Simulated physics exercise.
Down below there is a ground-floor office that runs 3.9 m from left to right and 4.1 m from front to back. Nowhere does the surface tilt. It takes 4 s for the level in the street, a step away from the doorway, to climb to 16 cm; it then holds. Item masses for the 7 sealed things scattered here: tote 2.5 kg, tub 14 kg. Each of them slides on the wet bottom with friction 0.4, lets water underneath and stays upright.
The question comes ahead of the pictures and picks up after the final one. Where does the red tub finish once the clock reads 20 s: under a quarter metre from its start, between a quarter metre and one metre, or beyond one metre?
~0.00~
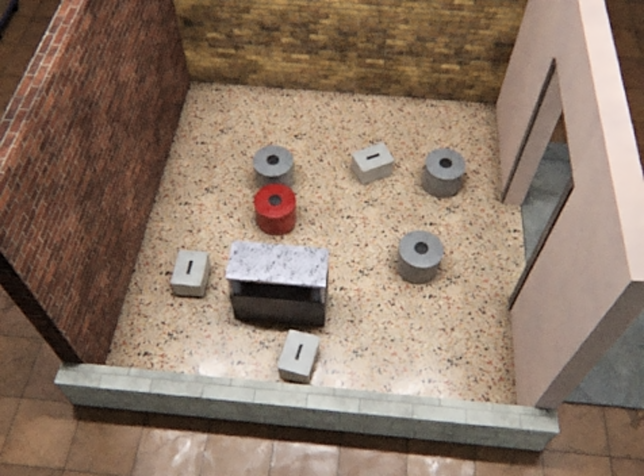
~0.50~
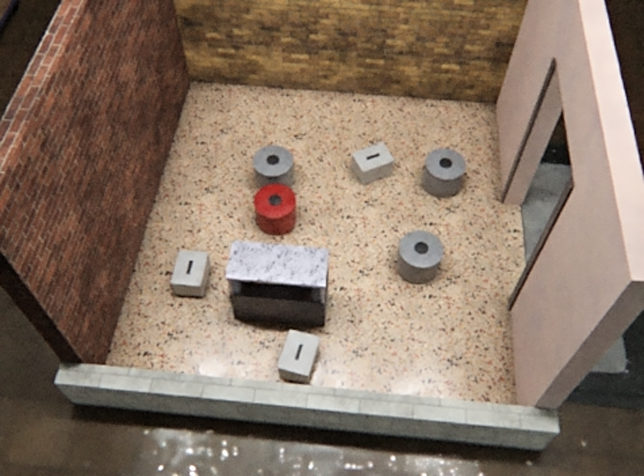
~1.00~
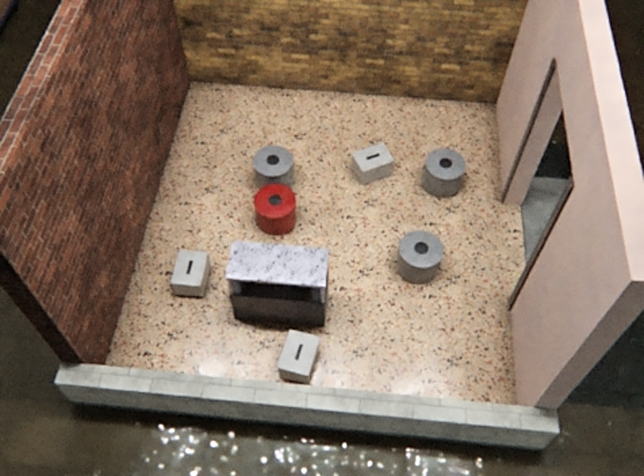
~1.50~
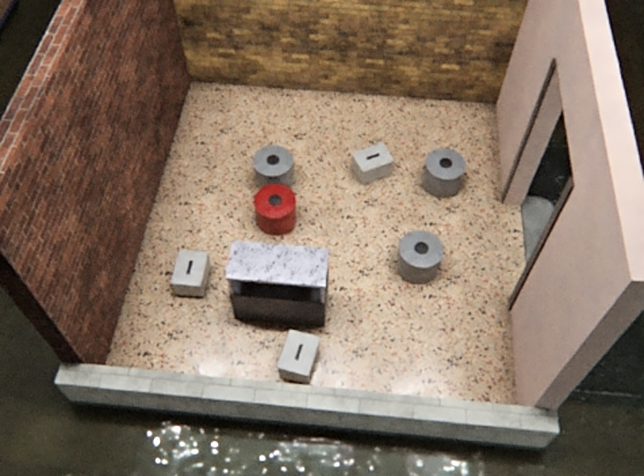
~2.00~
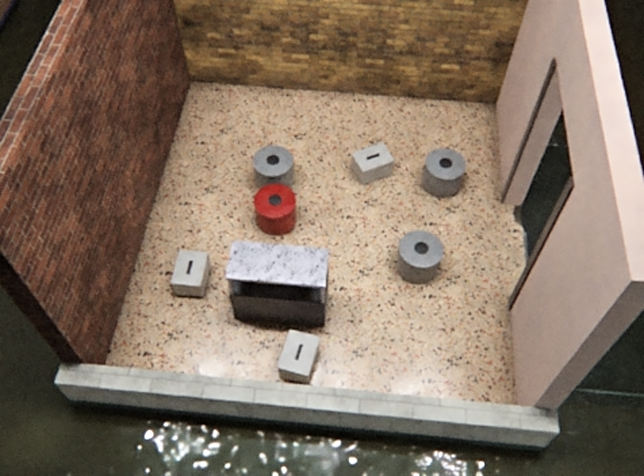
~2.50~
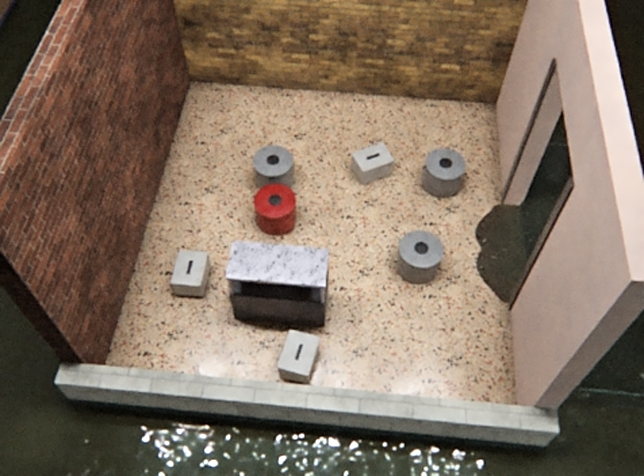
It finishes past the one-metre mark.
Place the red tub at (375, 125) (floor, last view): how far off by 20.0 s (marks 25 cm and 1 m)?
By then it winds up well off.
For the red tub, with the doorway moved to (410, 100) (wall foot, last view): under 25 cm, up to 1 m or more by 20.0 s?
That would leave the red tub a long way off.
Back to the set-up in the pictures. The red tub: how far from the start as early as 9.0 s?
Around 10 centimetres.
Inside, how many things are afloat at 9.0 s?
3.
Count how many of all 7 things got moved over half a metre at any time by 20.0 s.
The total is 7.
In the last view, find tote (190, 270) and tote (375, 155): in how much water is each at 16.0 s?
Around 12 cm and 6 cm.
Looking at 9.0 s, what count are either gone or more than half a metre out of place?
3 in all.
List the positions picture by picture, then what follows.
In the first frame, the red tub at (275, 201) rests on the ground; 0.0 m2 under water; 0 of 7 have shifted.
In the second frame, the red tub at (275, 201), on the bottom; water covers 0.0 m2; 0 of 7 have shifted.
In the third frame, the red tub at (275, 201), on the bottom; 0.0 m2 under water; 0 of 7 have shifted.
In the fourth frame, the red tub at (275, 201), on the bottom; 0.0 m2 under water; 0 of 7 have shifted.
In the fifth frame, the red tub at (275, 201) rests on the ground; 0.0 m2 under water; 0 of 7 have shifted.
In the sixth frame, the red tub at (275, 201), on the bottom; 0.3 m2 under water; 0 of 7 have shifted.
After 4.0 s the red tub is near (275, 201), 0.0 m from its start, aground; 0 afloat.
After 9.0 s the red tub is near (262, 206), 0.1 m from its start, aground; 3 afloat.
After 16.0 s the red tub is near (196, 286), 1.3 m from its start, afloat; 6 afloat.
After 20.0 s the red tub is near (334, 364), 2.0 m from its start, afloat; 7 afloat.
